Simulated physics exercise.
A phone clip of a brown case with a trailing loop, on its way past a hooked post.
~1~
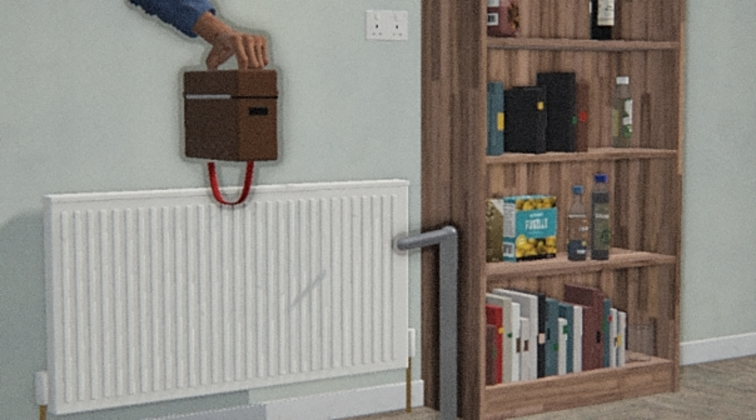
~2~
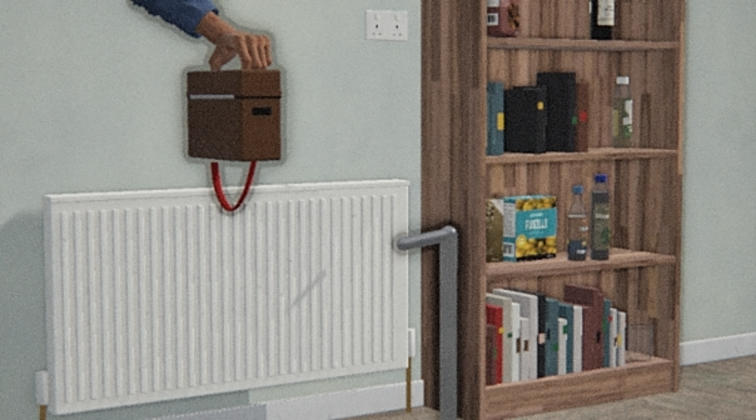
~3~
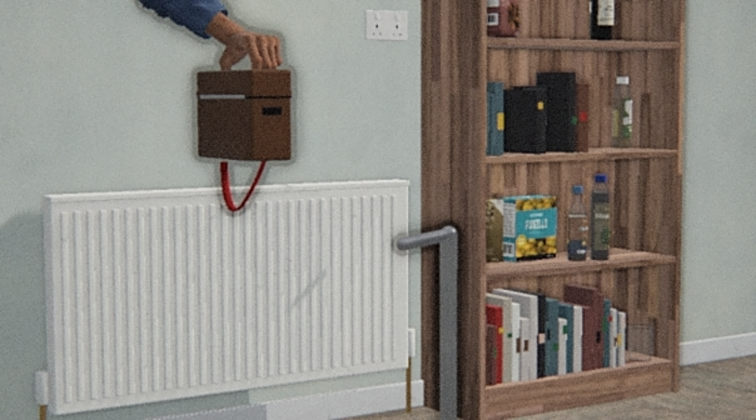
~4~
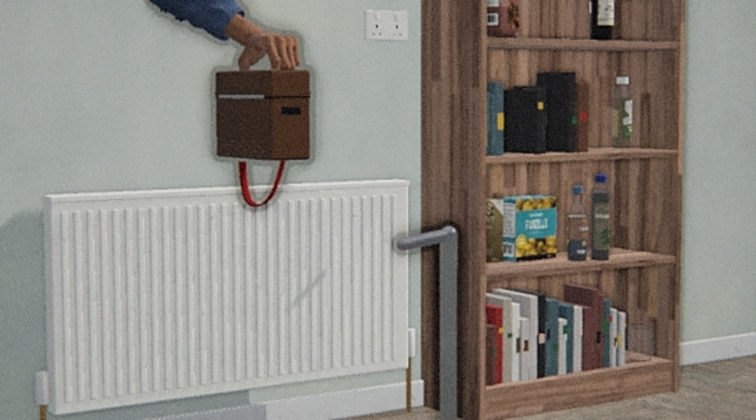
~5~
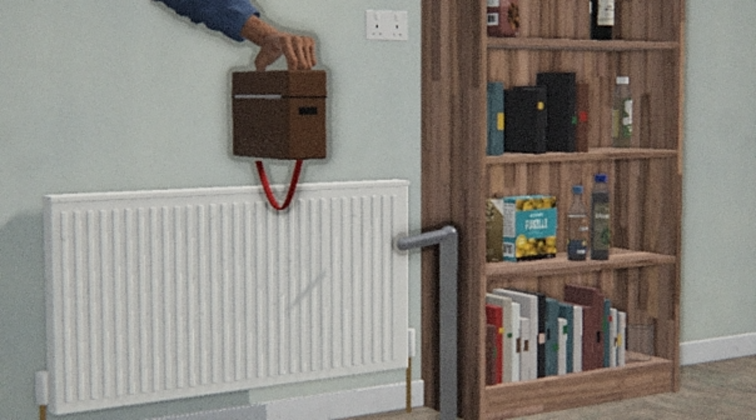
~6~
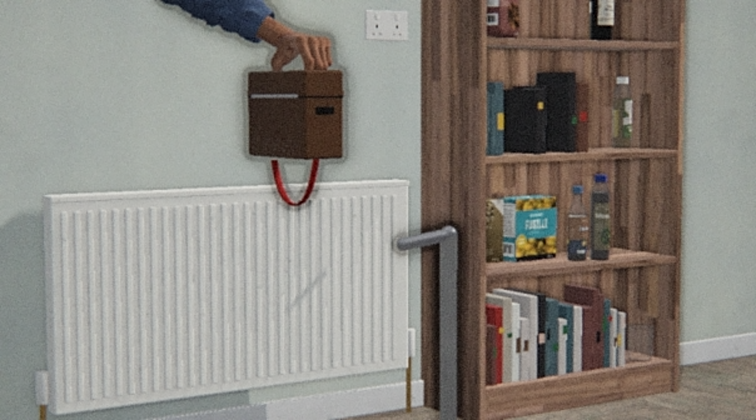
A hand carries a brown case with a hanging red loop rightward above a white radiator.
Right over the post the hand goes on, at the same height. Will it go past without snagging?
Yes, continues on.
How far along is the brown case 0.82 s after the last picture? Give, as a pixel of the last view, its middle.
Roughly (399, 113).
Then, 0.82 s on from there, case nearing the post near (399, 113).
Then, 1.80 s on from there, case past the post near (512, 111).
In the end, case past the post near (586, 110). The brown case goes by freely.
